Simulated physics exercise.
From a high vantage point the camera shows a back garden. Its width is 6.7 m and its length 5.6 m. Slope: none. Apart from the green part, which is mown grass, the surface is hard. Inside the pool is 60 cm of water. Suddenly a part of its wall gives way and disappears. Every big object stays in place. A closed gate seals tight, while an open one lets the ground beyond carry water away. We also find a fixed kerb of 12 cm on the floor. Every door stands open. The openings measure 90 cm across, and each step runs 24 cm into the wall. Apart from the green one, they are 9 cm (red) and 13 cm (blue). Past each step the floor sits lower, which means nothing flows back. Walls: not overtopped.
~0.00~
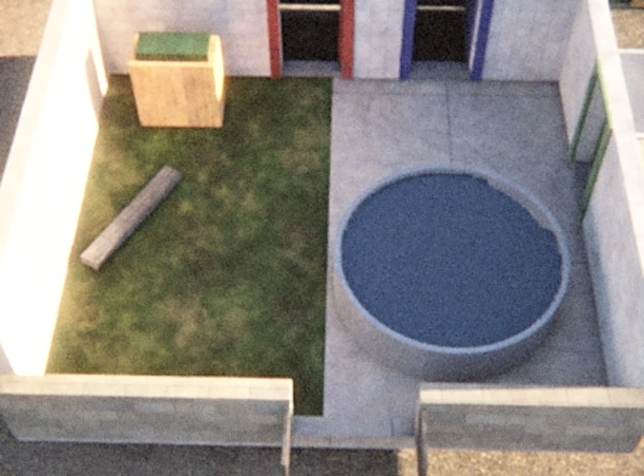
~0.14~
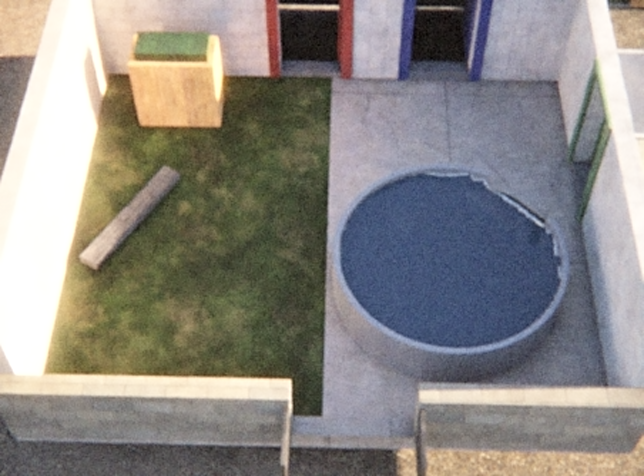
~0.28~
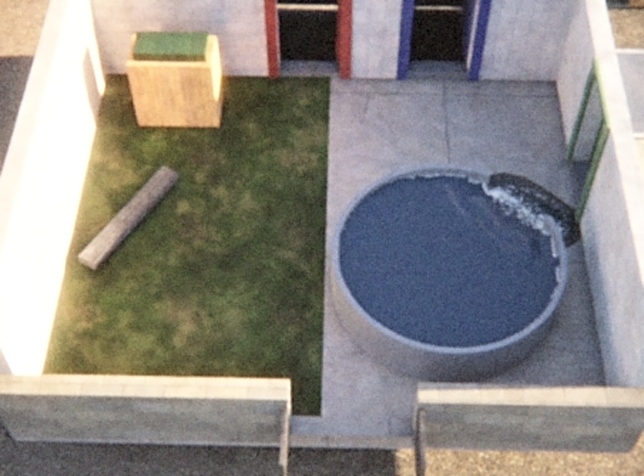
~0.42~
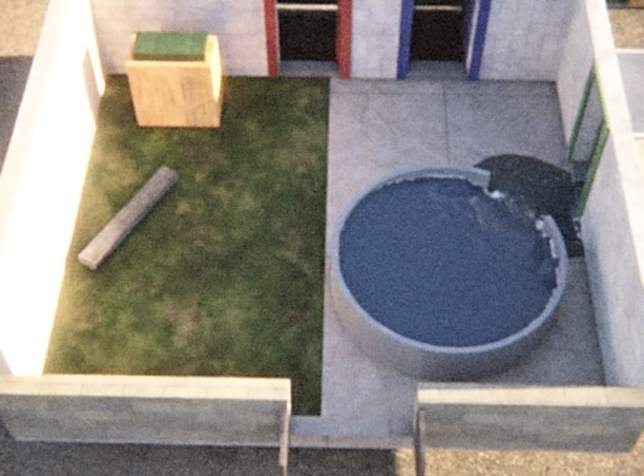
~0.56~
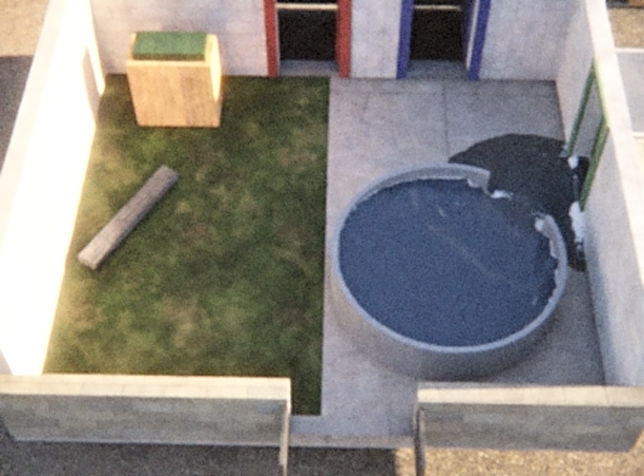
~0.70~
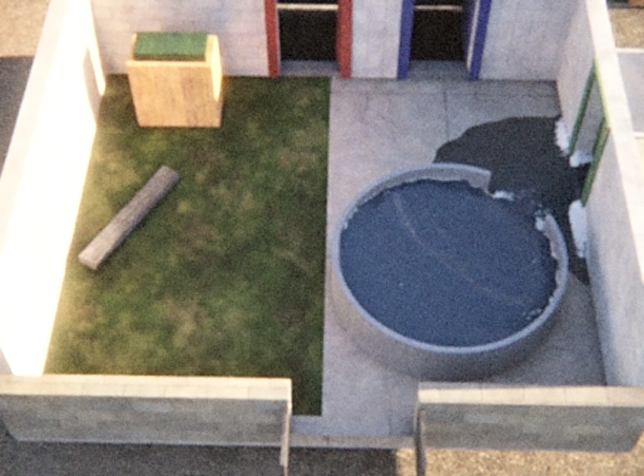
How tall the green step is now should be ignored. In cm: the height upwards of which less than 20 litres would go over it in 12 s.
34 cm.
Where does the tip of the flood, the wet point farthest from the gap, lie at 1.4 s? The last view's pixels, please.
Near pixel (555, 80).
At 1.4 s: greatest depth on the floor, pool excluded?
40 cm.
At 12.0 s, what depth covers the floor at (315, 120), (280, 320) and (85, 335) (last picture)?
Close to 7, 5 and 5 cm, one after the other.
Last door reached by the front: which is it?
That would be the red one, last in line.
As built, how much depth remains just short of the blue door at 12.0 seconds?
Some 7.0 cm.
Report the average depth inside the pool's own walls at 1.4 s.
Average depth: Approx. 48 cm.
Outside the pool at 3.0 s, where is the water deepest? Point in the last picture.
Near (557, 89).
After 1.4 s water covers 15 % of the floor, deepest (40 cm) near (555, 80); 28 cm at the green door, 130 litres in over its 6 cm step.
After 3.0 s water covers 30 % of the floor, deepest (38 cm) near (557, 89); 23 cm at the green door, 392 litres in over its 6 cm step.
After 12.0 s water covers 95 % of the floor, deepest (12 cm) near (560, 107); 10 cm at the green door, 803 litres in over its 6 cm step.
At the green door as built, the water arrived by 0.5 s and peaked near 28 cm at 1.8 s.
With a step of 27.5 cm, 78 litres would have come in within the 12 s; with 37 cm, 10 litres. So under 20 litres takes about 34 cm.
